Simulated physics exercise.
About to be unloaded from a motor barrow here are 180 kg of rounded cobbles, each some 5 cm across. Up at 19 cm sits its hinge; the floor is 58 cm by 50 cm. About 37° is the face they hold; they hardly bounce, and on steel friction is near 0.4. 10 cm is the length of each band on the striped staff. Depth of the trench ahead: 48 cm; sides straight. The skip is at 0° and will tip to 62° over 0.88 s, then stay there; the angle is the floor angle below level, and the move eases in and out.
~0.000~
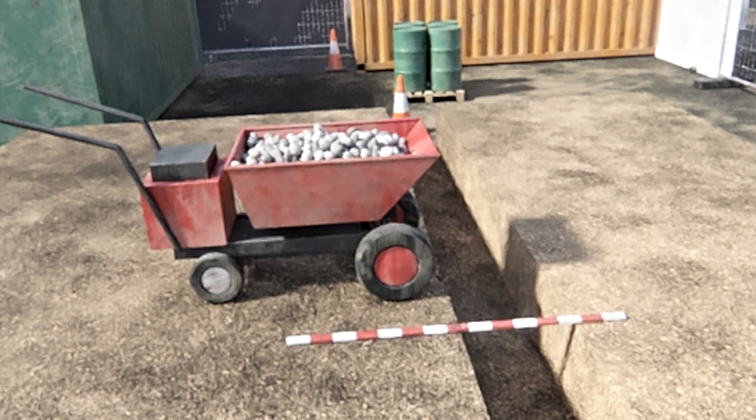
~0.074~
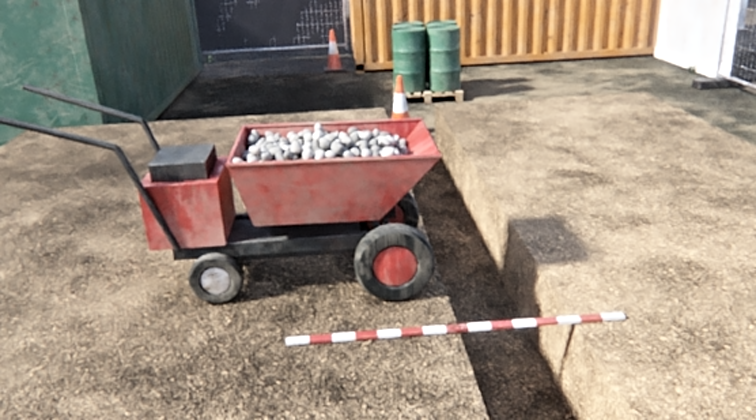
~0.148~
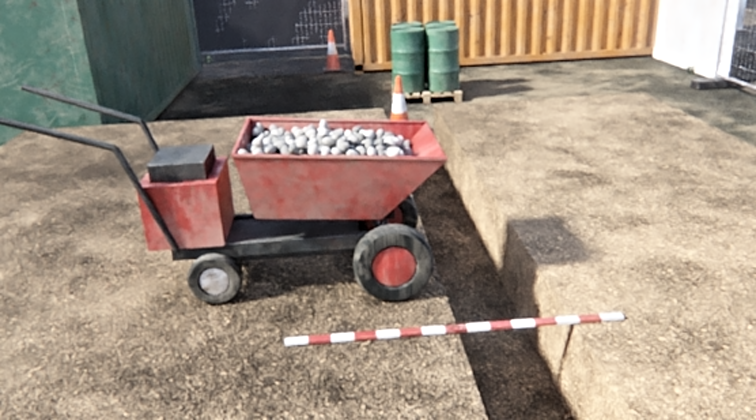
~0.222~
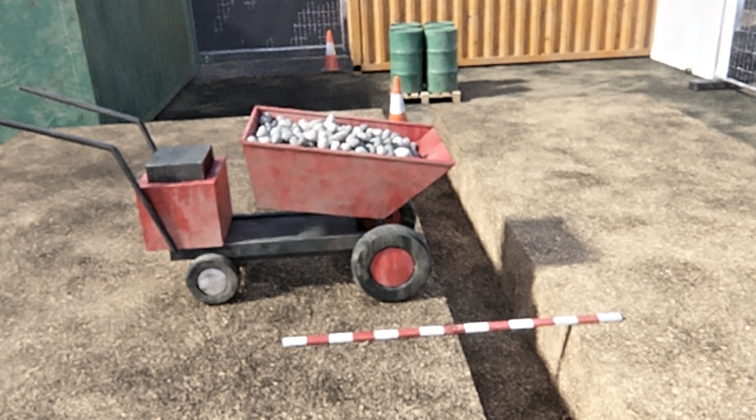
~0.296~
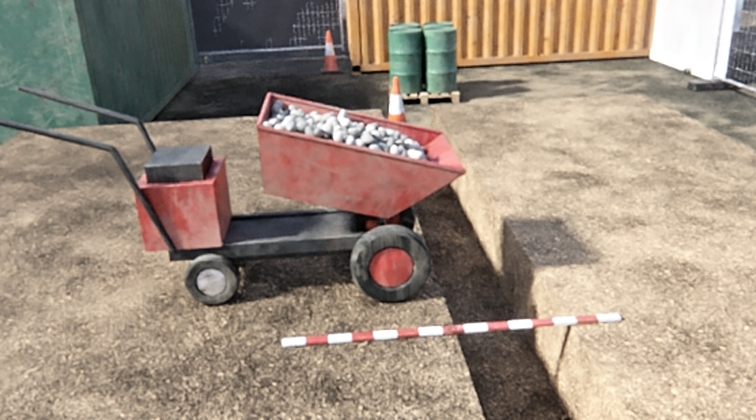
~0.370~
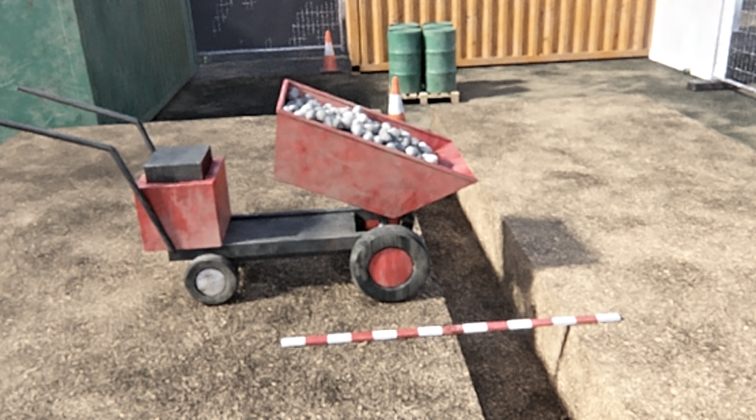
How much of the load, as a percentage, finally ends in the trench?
I would put it at about 53 per cent.
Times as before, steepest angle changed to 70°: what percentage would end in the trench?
In that case some 50 per cent.
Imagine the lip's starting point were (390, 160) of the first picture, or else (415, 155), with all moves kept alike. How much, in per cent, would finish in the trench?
The first gives about 90 percent and the second about 70 percent.
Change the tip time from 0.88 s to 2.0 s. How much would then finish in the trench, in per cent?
Roughly 70% would finish there.
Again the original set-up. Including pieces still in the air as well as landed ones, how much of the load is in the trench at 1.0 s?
Roughly 10 percent of the load.
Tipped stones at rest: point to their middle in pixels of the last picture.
Their middle lands near (524, 311).
After 0.7 s the floor is at 52°; 100 % in the skip; the foremost stones are at (486, 198).
After 1.0 s the floor is at 62°; 80 % in the skip, 12 % in the trench, 8 % past the trench; the foremost stones are at (561, 252).
After 1.3 s the floor is at 62°; 41 % in the skip, 18 % in the trench, 42 % past the trench; the foremost stones are at (679, 256).
After 3.3 s the floor is at 62°; 4 % in the skip, 53 % in the trench, 43 % past the trench; the foremost stones are past the picture's edge.
